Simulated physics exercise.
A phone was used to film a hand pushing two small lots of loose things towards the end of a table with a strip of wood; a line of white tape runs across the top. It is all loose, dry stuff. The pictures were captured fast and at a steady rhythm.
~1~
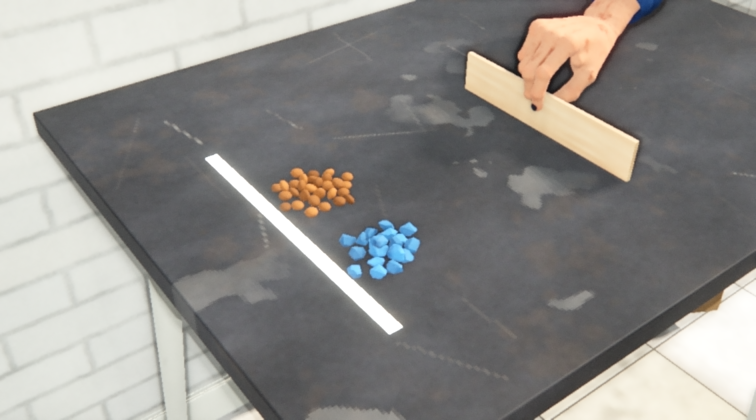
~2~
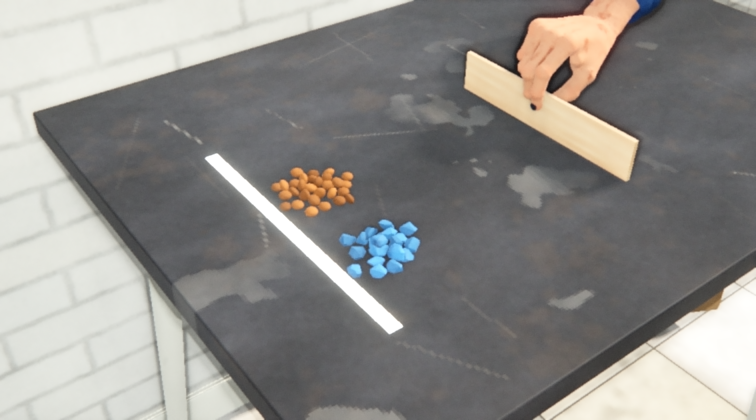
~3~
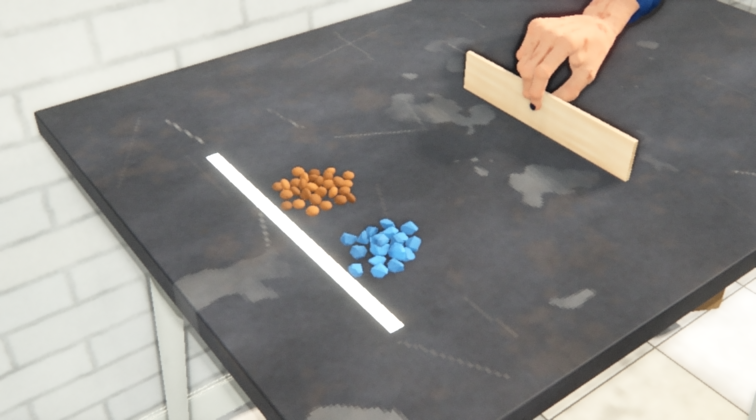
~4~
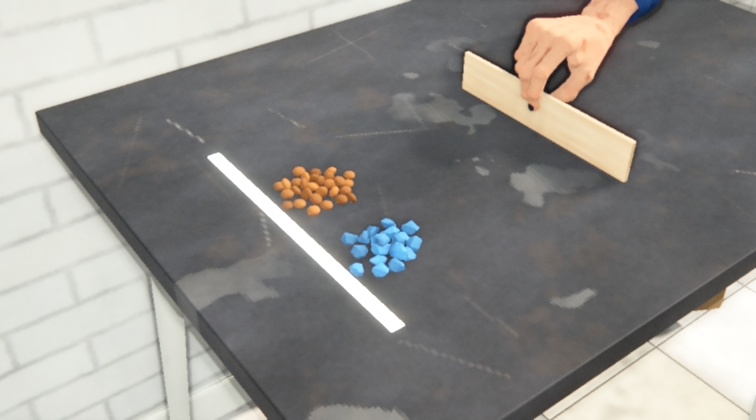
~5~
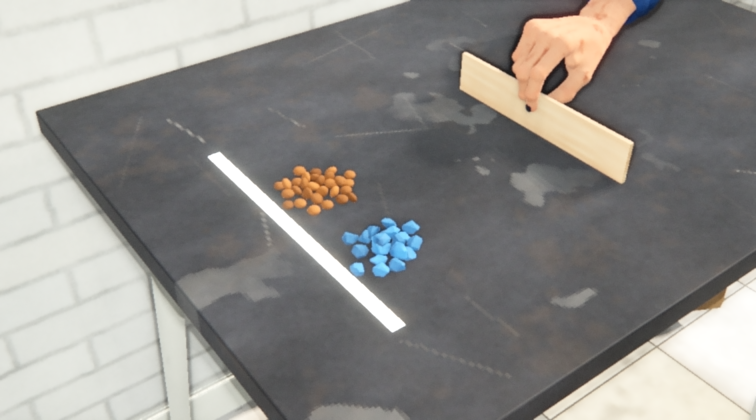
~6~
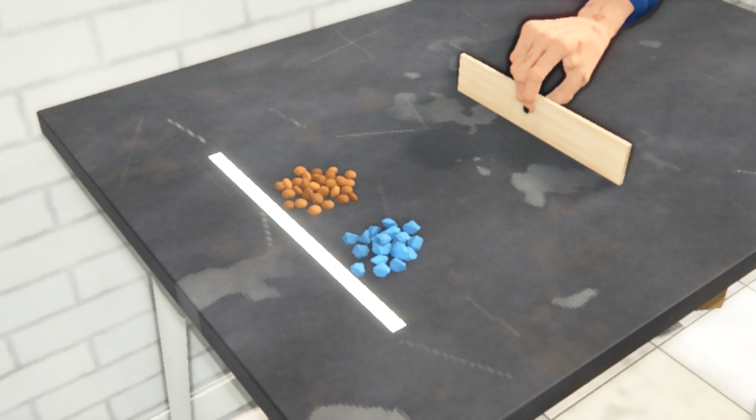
A hand barely shifting an upright wooden strip on a dark table, with brown pieces and blue stones lying still beside white tape.
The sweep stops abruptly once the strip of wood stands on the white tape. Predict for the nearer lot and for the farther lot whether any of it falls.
Outcome: Nearer lot: No fall; farther lot: No fall.
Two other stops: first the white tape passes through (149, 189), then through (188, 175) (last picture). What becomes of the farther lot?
First case: It has some fall off; next case: It does not fall.
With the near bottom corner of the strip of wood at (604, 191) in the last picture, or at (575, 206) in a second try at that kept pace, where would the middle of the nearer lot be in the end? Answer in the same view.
Lab note: Resting centre (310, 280) for the first pace, (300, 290) for the second.
Then, 2.05 s after the last picture, strip of wood still moving, near (424, 142); nearer lot all on the table, its front near (356, 269); farther lot all on the table, its front near (289, 205).
Then, 4.12 s after the last picture, strip of wood stopped at the white tape; nearer lot all on the table, its front near (297, 299); farther lot all on the table, its front near (230, 237).
At rest, strip of wood stopped at the white tape; nearer lot all on the table, its front near (297, 299); farther lot all on the table, its front near (230, 237).
